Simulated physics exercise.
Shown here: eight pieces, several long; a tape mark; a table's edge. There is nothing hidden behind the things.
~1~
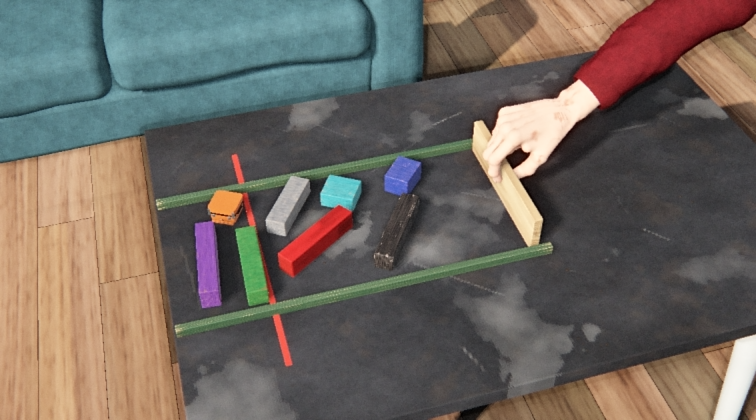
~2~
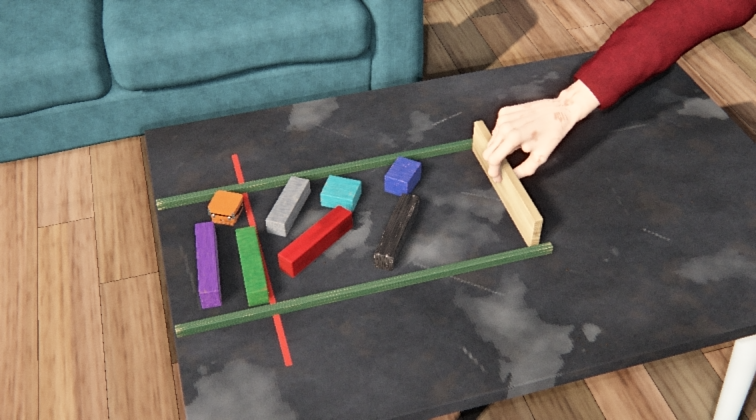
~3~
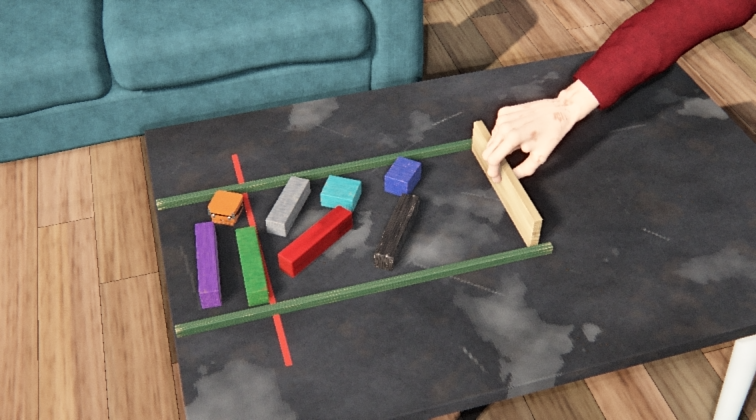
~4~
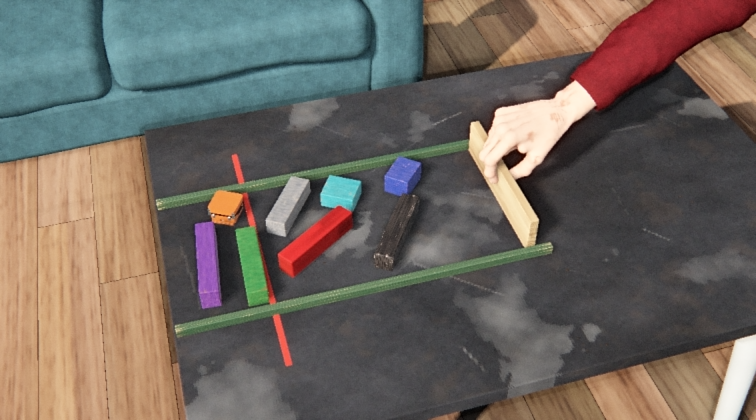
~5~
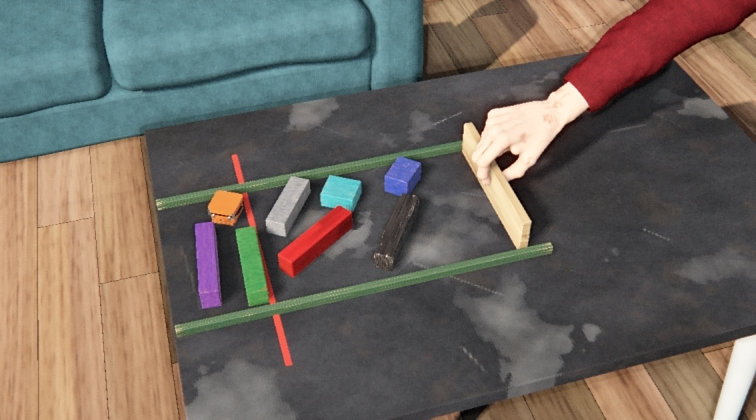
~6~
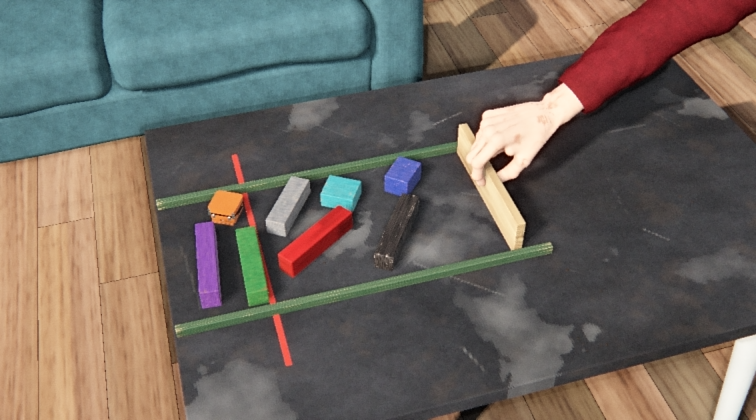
A hand sliding a wooden board slightly left between two green rails on a dark table, the scattered coloured blocks staying still.
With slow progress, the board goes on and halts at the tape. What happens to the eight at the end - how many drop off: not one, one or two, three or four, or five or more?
In this one, one or two spill over.
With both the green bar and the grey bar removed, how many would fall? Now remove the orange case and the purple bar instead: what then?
You'd see 0 fallen, and 0 in the other try.
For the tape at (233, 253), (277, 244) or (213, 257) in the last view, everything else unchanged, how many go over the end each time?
The counts would be 3, 0 and 3.
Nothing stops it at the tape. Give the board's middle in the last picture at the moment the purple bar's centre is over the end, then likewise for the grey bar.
About (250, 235), and about (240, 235) for the other.
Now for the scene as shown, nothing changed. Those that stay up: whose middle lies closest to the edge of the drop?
The purple bar is foremost.
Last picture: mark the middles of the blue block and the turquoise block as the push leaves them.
About (238, 217), and about (207, 221).
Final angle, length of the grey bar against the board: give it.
Some 0 degrees.
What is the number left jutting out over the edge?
It totals 1.
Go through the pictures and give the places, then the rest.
In the first frame, purple bar (208, 263); orange case (227, 208); green bar (252, 265); board (505, 182); tape (258, 247).
In the second frame, orange case (227, 208); red stick (317, 240).
In the third frame, green bar (252, 265); turquoise block (341, 193).
In the fourth frame, purple bar (208, 263); blue block (403, 177).
In the fifth frame, orange case (227, 208); board (494, 184).
In the sixth frame, purple bar (208, 263); orange case (227, 208); green bar (252, 265); board (489, 185); tape (258, 247).
Soon after, none off yet; purple bar at rest near (208, 263); orange case at rest near (227, 208); green bar at rest near (252, 265).
In the end, the number that fall off is one or two; gone, orange case.
